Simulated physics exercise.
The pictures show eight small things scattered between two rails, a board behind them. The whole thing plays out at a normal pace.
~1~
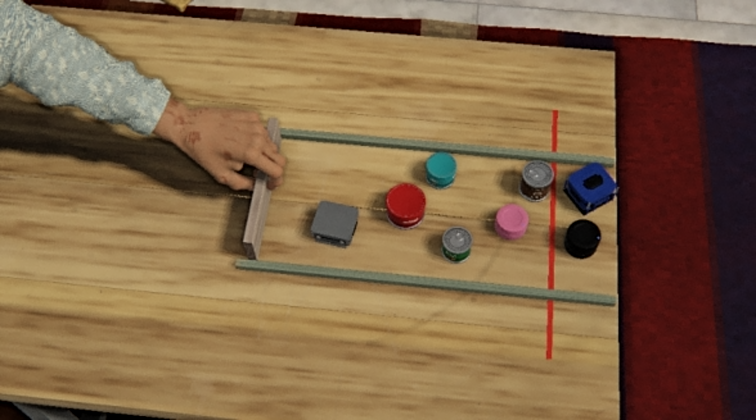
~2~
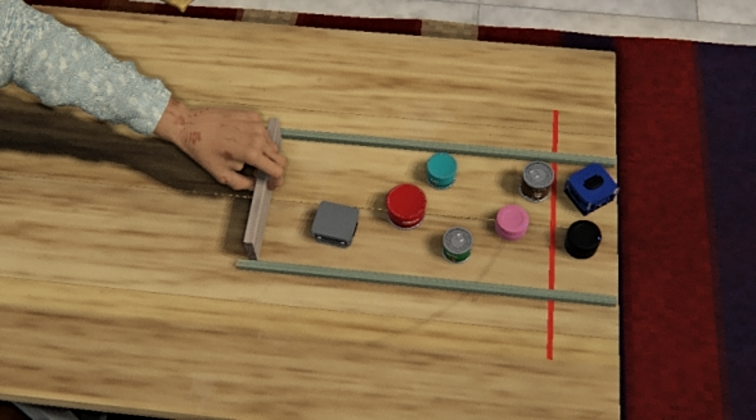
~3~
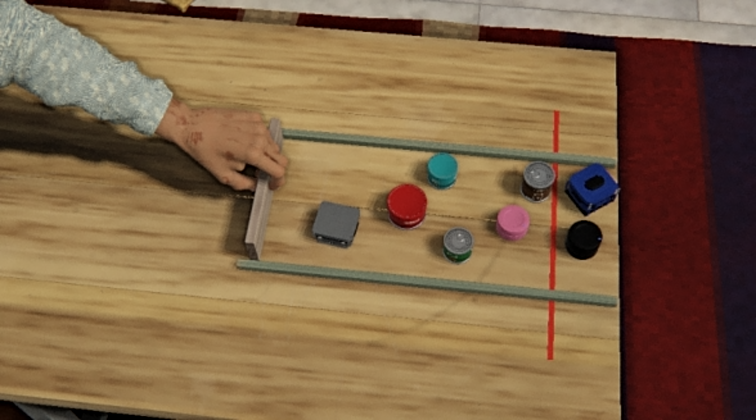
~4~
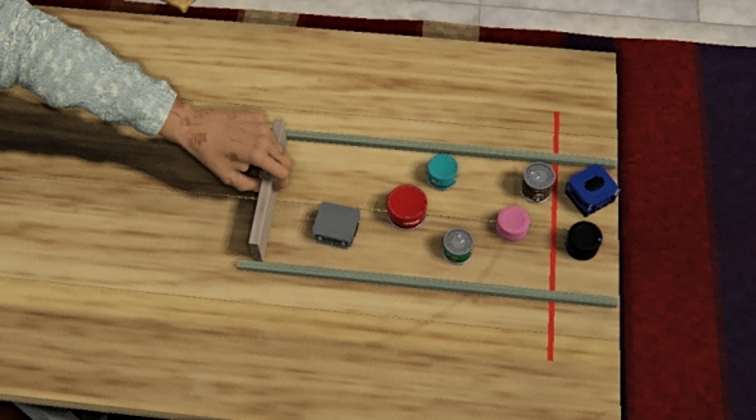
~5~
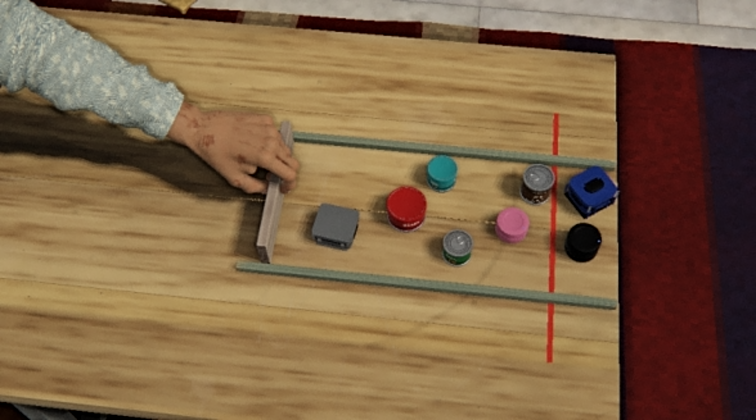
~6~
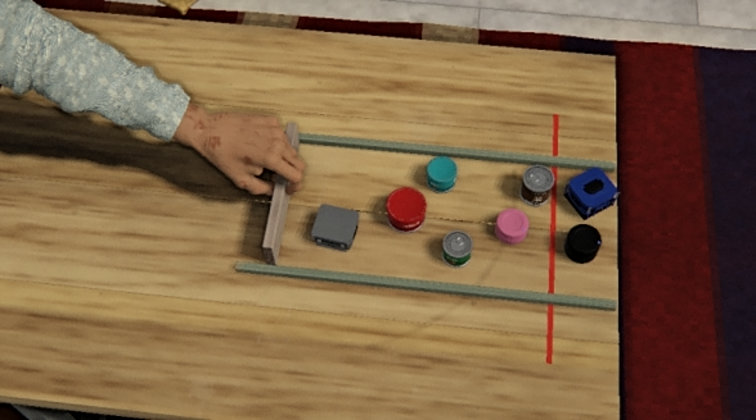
A hand on the left slid a board slightly to the right between two rails, toward a grey case, while the scattered lids, tins and cases ahead of it stayed where they were.
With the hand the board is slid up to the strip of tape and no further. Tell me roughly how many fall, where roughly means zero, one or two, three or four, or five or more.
Roughly, one or two fall.
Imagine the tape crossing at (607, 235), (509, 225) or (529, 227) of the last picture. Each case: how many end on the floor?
Try 1: 8; try 2: 0; try 3: 0.
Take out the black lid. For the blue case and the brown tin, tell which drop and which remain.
Looking at the two, the blue case ends up below and the brown tin stays up top.
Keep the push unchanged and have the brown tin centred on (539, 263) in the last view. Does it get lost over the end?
Drops.
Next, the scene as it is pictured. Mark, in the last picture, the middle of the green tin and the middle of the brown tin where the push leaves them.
One ends up near (609, 266) and the other near (601, 195).
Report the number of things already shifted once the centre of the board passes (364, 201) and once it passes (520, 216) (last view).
Counts: 2 and 8.
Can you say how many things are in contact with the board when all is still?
3 in contact.
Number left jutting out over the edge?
2 is the number.
Soon after, none off yet; blue case at rest near (591, 193); black lid at rest near (583, 244); brown tin at rest near (537, 186).
After that, none off yet; blue case at rest near (594, 193); black lid moving near (587, 245); brown tin displaced a little near (553, 189).
In the end, the number that fall off is one or two; gone, black lid and blue case.
